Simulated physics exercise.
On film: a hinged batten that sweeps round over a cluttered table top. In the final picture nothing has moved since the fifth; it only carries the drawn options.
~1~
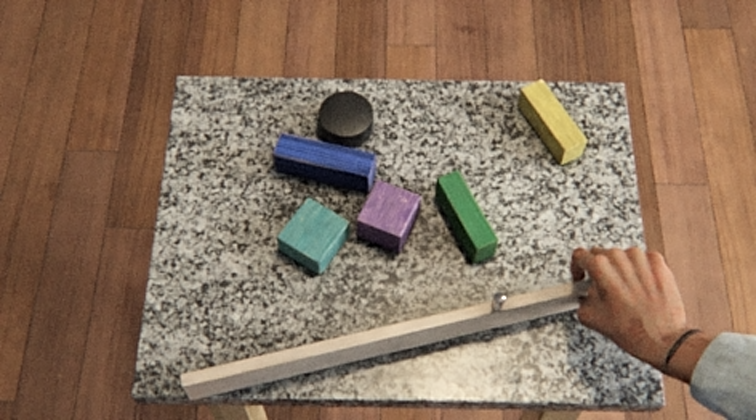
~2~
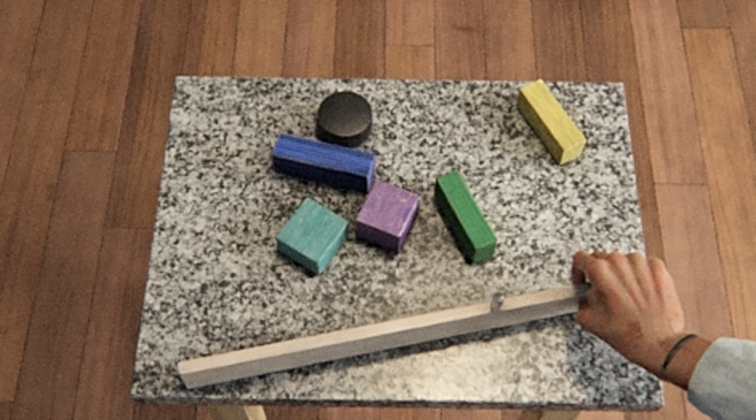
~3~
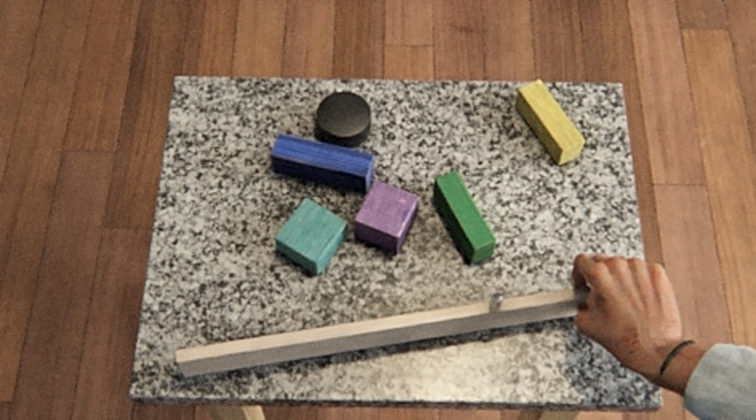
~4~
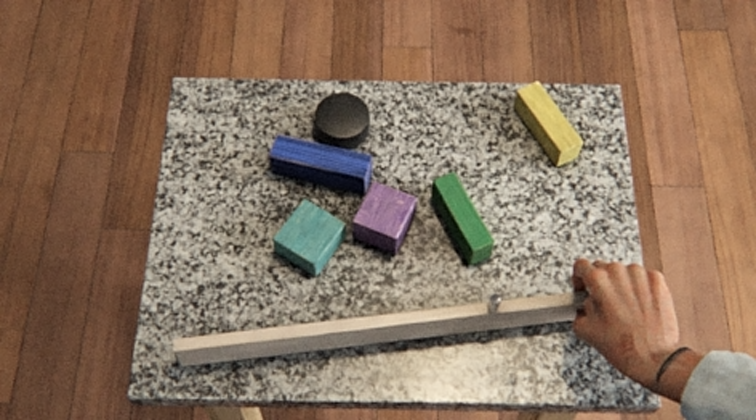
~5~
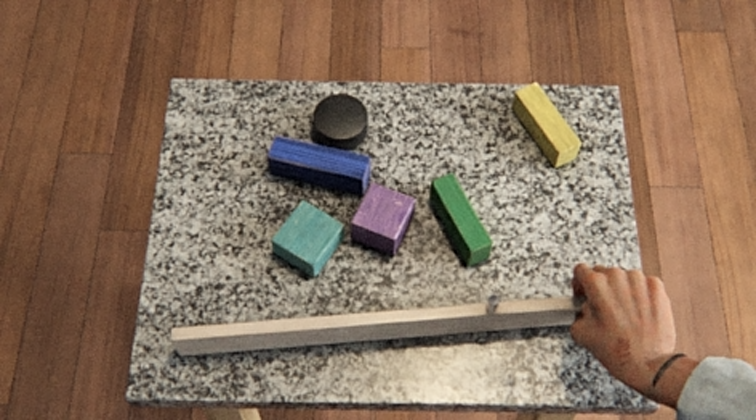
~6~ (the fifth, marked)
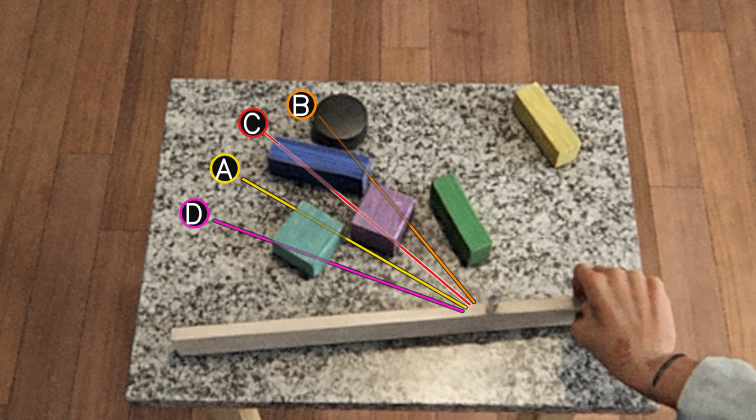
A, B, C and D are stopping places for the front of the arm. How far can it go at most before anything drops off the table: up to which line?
Nothing falls up to B.
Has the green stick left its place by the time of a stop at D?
No.
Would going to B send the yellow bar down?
By then, no.
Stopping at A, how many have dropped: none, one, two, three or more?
In all, none.
On the marked copy, A at (351, 241); B at (392, 205); C at (370, 221); D at (335, 264).
With B. Early on, arm (335, 265); turquoise block (309, 234); black tin (341, 123).
Further on, arm (364, 216); black tin (347, 106); blue stick (341, 137).
At the end, arm (393, 192); black tin (351, 83); blue stick (382, 114); nothing has fallen.
As for the rest, A is safe but short; C is safe but short; D is safe but short.
